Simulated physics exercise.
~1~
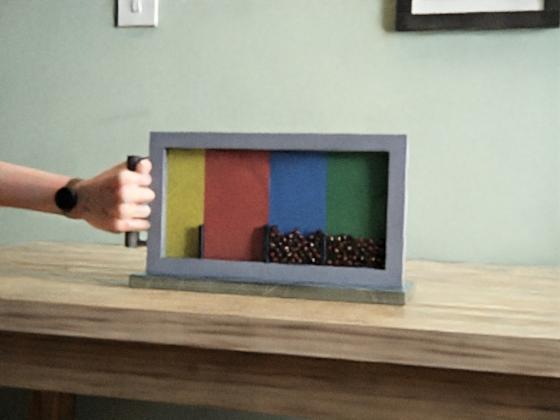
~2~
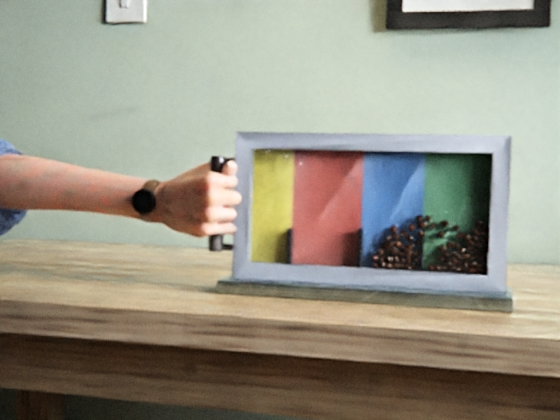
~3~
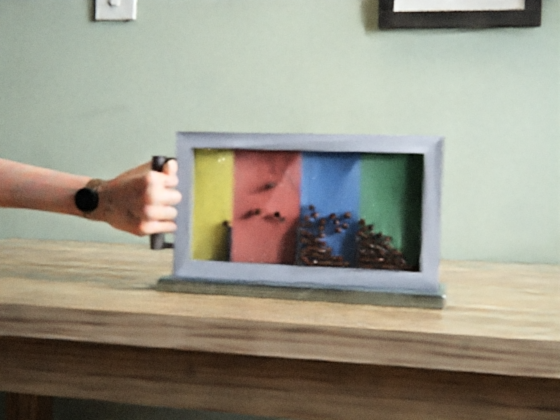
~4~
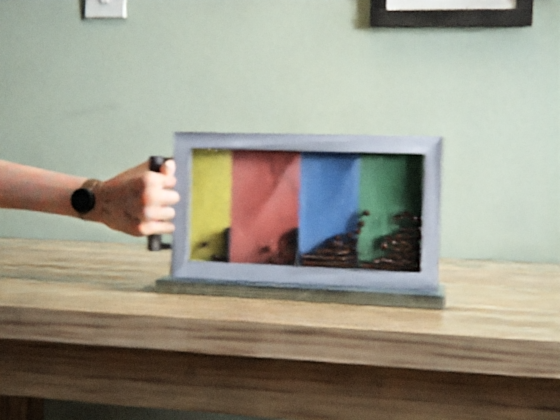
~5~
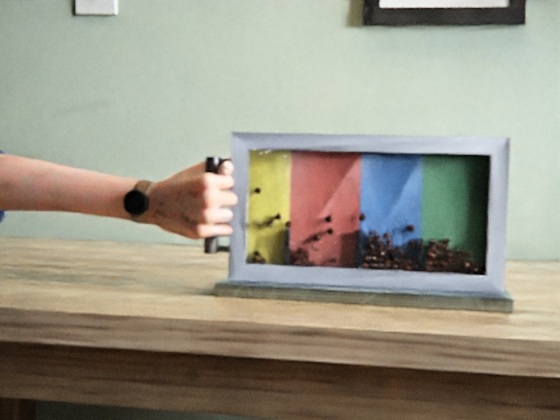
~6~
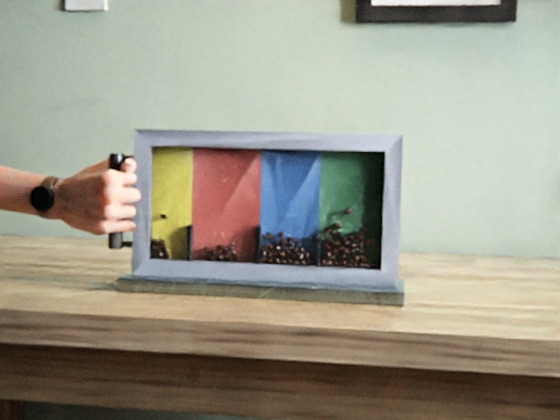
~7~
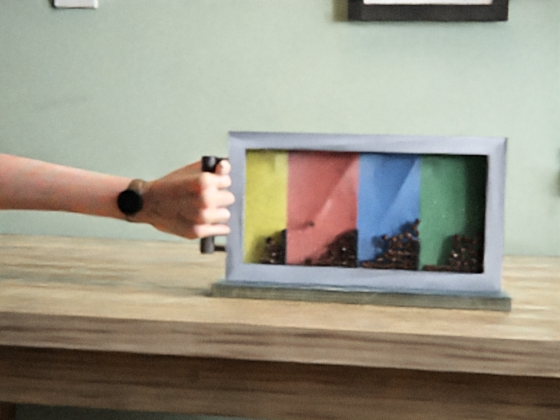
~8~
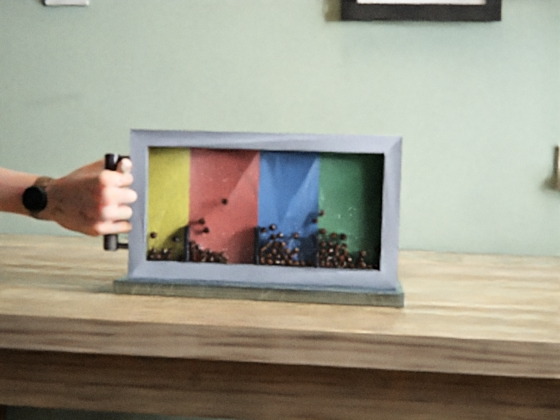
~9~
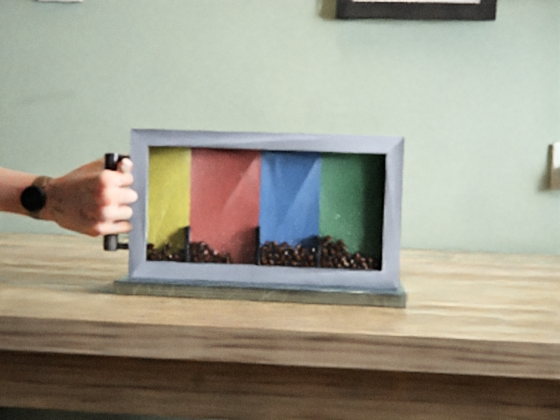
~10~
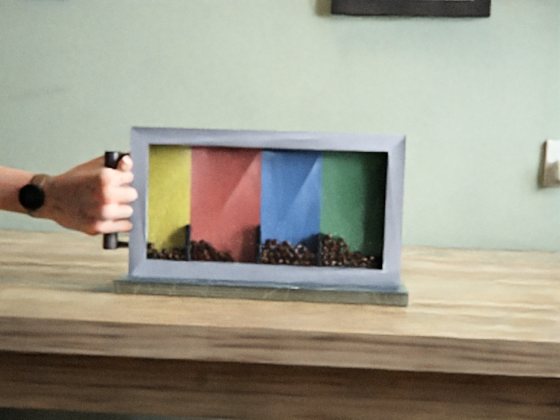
A framed case of dark beads was slid right and left repeatedly along a wooden table by a hand gripping its handle, scattering beads leftward from the blue and green strips, until it stopped with small heaps across all four coloured strips, the yellow holding fewest.
